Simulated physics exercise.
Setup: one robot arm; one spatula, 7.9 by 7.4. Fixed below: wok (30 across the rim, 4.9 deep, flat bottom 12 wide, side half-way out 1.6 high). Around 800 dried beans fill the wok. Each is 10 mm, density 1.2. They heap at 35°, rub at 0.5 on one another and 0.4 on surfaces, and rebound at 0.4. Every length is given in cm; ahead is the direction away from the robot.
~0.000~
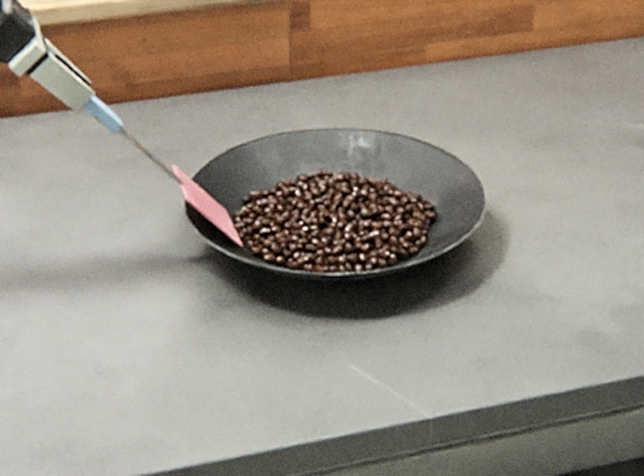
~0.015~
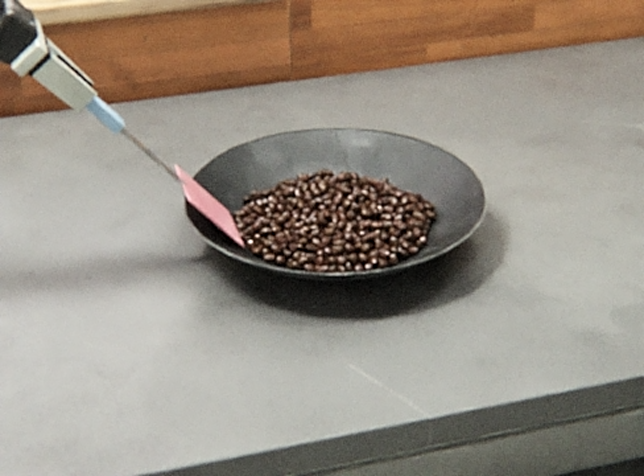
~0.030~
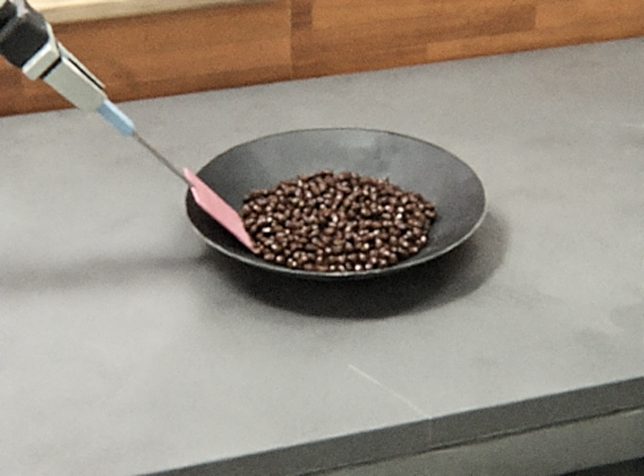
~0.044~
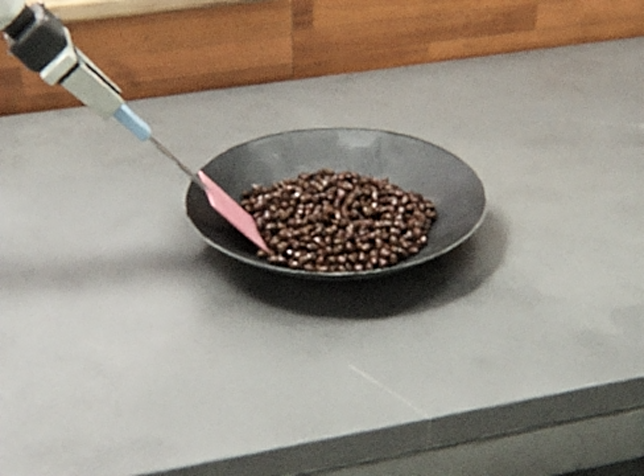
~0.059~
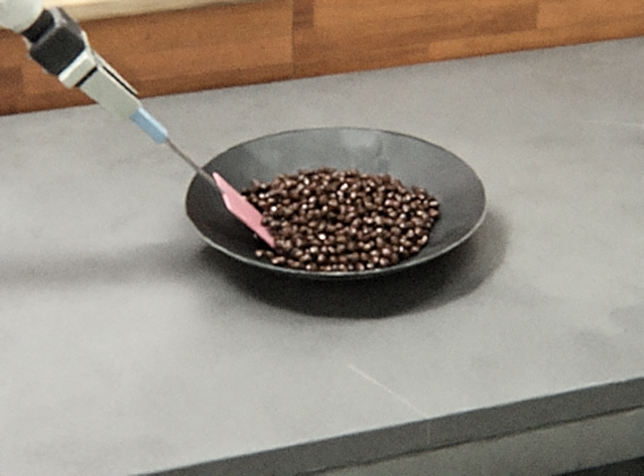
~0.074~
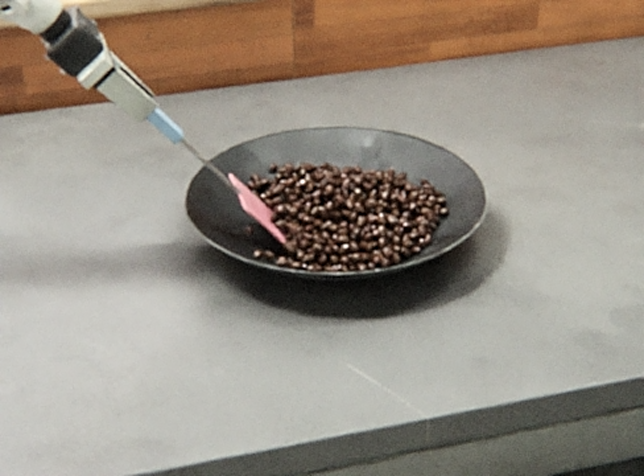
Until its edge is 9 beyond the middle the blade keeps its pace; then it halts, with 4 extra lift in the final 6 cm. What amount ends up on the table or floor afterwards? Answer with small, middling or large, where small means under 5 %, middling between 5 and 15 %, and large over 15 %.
It is large.
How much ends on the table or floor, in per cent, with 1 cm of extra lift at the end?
You'd expect near 25 percent of it there.
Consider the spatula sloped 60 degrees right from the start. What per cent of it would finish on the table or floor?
Some 25 in a hundred.
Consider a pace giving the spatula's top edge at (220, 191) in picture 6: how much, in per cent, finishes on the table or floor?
That share would be about 10 percent.
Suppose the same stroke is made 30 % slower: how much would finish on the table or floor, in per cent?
The share on the table or floor would be about 15 percent.
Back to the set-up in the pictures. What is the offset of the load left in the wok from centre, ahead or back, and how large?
I'd say it's roughly 4.0 cm toward the front.
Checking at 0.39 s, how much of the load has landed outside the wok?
Around 20 percent.
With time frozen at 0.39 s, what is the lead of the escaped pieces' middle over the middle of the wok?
Roughly 22 cm.
After 0.12 s, sloping 51°, highest piece 10 above the table; 796 in the wok.
After 0.17 s, sloping 51°, highest piece 10 above the table; 795 in the wok, 1 on the blade or in flight.
After 0.39 s, sloping 51°, highest piece 9 above the table; 610 in the wok, 140 on the table or floor, 46 on the blade or in flight.
After 1.44 s, sloping 51°, highest piece 5 above the table; 610 in the wok, 186 on the table or floor.
At rest, 610 in the wok, 186 on the table or floor. That is 23 % on the table or floor.
